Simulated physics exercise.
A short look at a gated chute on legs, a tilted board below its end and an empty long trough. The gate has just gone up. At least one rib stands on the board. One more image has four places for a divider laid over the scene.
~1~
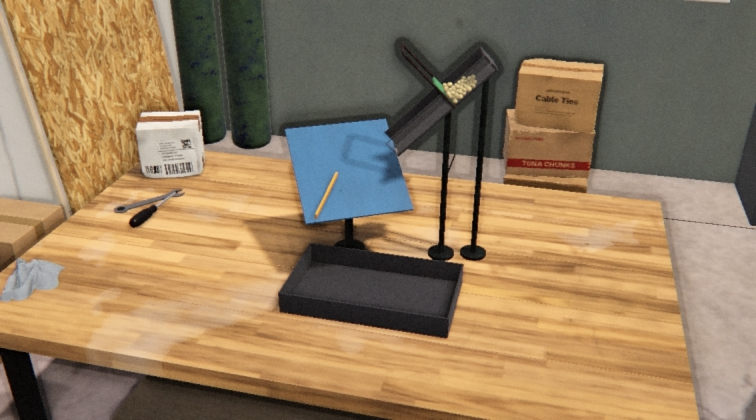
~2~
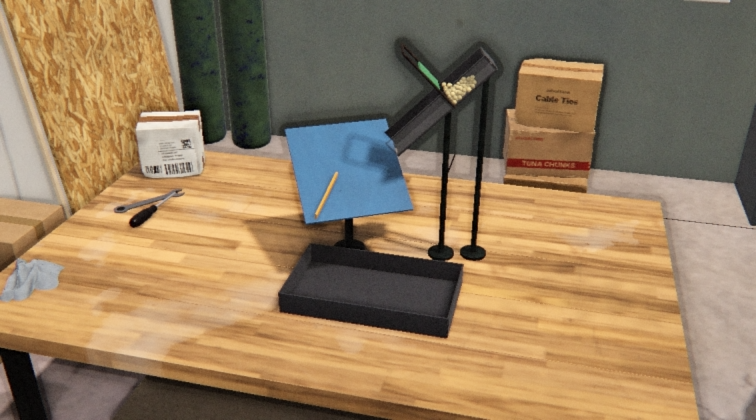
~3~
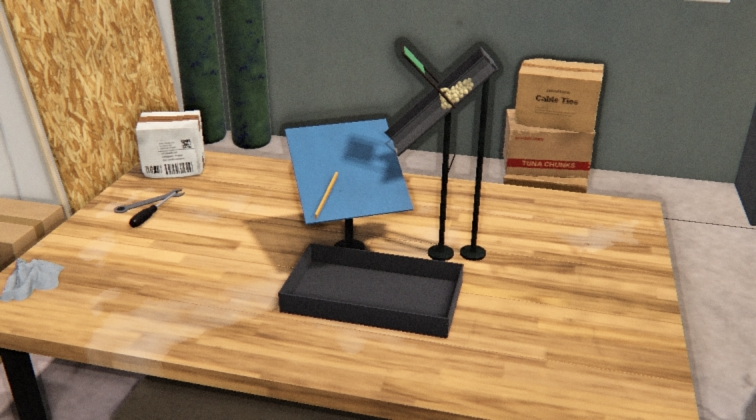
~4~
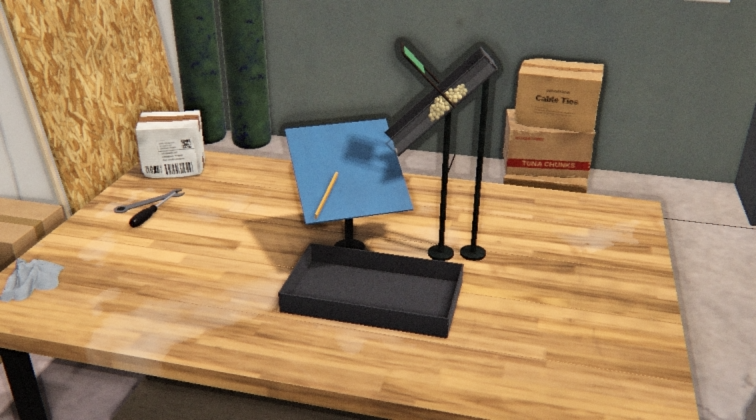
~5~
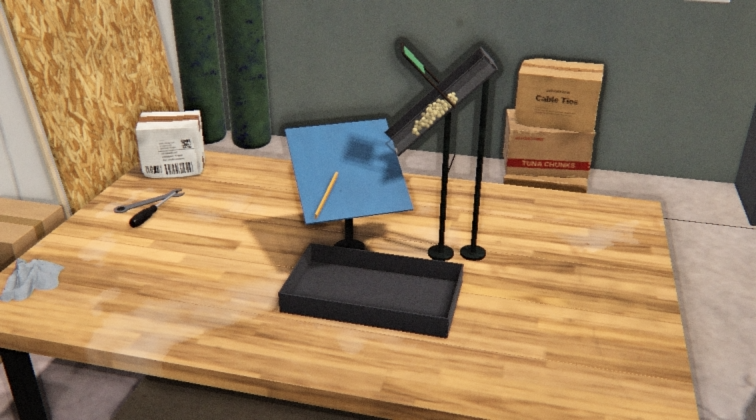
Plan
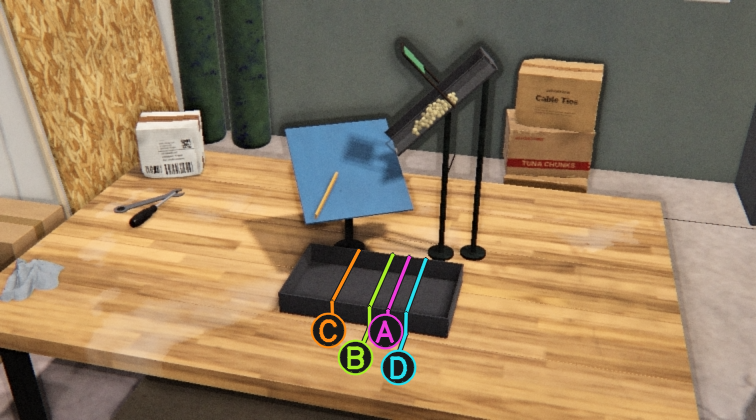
A green gate slid up out of a dark, sloping chute on legs, and the pale beans behind it began sliding down and spreading out, above a tilted blue board and an empty black tray.
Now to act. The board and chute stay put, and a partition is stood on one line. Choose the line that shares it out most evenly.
Take C.
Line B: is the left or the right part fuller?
Left.
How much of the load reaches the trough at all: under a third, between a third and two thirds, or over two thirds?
Over two thirds.
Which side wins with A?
More lands on the left.
On the marked copy, line A crosses the front rim at (388, 309); line B crosses the front rim at (369, 307); line C crosses the front rim at (332, 301); line D crosses the front rim at (406, 312).
With A, of what is caught, nearly all on the left of the divider, a small part on the right.
With B, of what is caught, most on the left of the divider, a small part on the right.
With C, of what is caught, about two thirds on the left of the divider, about a third on the right.
With D, of what is caught, nearly all on the left of the divider, a small part on the right.
